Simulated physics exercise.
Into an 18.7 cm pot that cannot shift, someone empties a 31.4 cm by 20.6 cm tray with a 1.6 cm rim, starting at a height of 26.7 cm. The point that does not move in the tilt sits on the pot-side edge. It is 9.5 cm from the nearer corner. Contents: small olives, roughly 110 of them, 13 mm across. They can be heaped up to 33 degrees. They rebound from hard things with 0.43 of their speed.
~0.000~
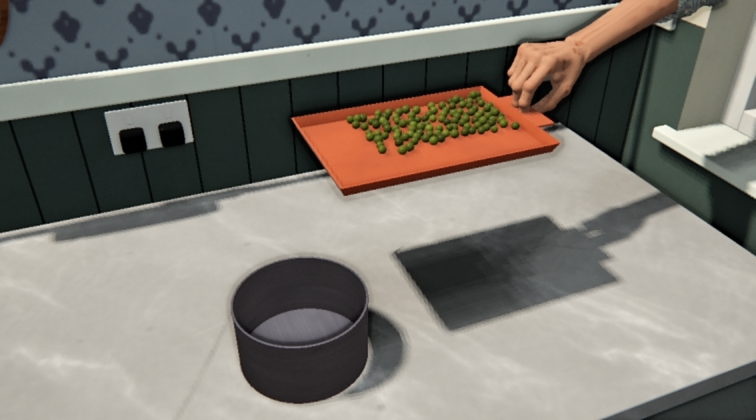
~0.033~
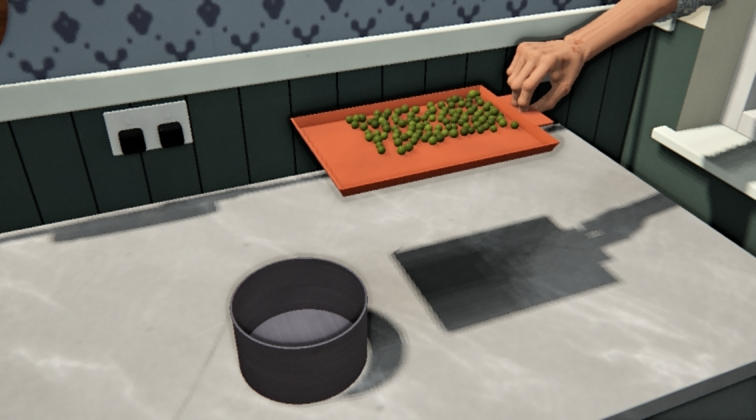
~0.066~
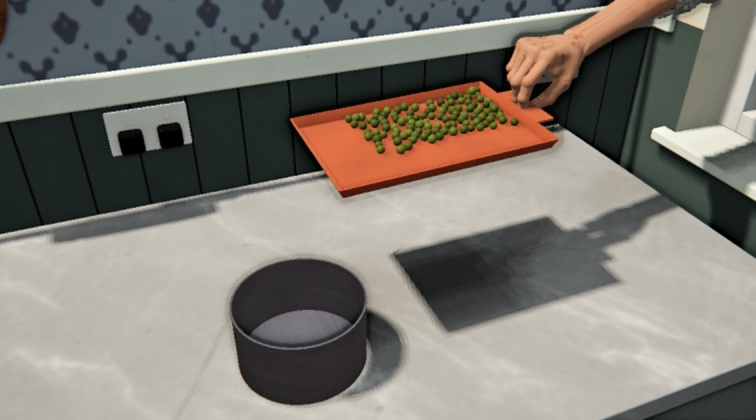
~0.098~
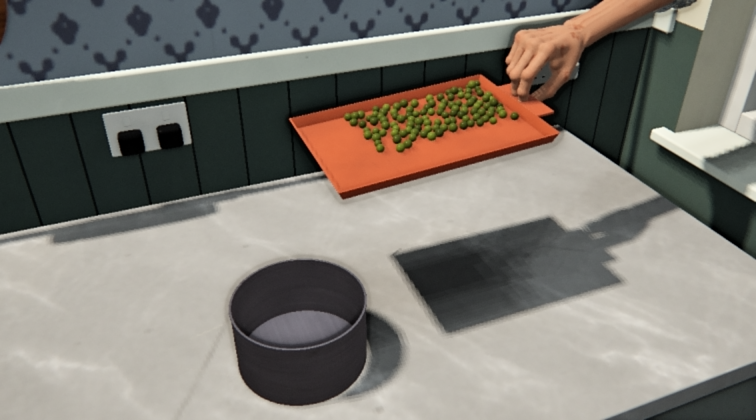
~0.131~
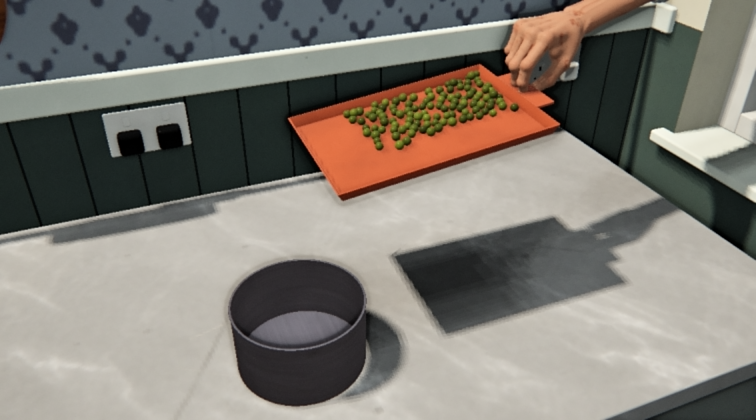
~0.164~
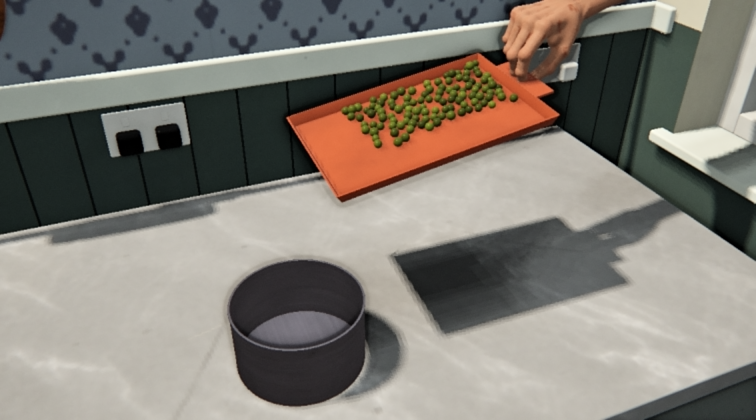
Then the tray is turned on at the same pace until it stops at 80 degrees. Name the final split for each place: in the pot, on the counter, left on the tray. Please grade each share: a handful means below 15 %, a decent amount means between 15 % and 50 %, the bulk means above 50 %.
Pot: The bulk, counter: A handful, left on the tray: A handful.
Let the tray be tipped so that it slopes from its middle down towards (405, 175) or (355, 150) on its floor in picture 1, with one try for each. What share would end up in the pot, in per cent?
First try: About 65 percent; second try: About 25 percent.
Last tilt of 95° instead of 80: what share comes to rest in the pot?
The pot would get around 95 per cent.
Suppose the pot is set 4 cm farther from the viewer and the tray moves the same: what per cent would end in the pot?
In that setup it would come to near 85 per cent.
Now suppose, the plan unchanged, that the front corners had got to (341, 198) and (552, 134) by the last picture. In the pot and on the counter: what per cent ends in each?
That works out as pot 55 and counter 45.
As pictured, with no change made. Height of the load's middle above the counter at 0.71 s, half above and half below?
Roughly 28 cm.
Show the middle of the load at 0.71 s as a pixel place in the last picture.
Near (325, 181).
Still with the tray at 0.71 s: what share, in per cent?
Value: About 75%.
After 0.49 s, tilt 44 degrees; the tray holds 100 %, the pot 0 %.
After 0.71 s, tilt 67 degrees; the tray holds 75 %, the pot 0 %.
After 1.05 s, tilt 80 degrees; the tray holds 5 %, the pot 80 %.
By 1.7 s all is still; pot 95 %, counter 5 %, tray 0 %.
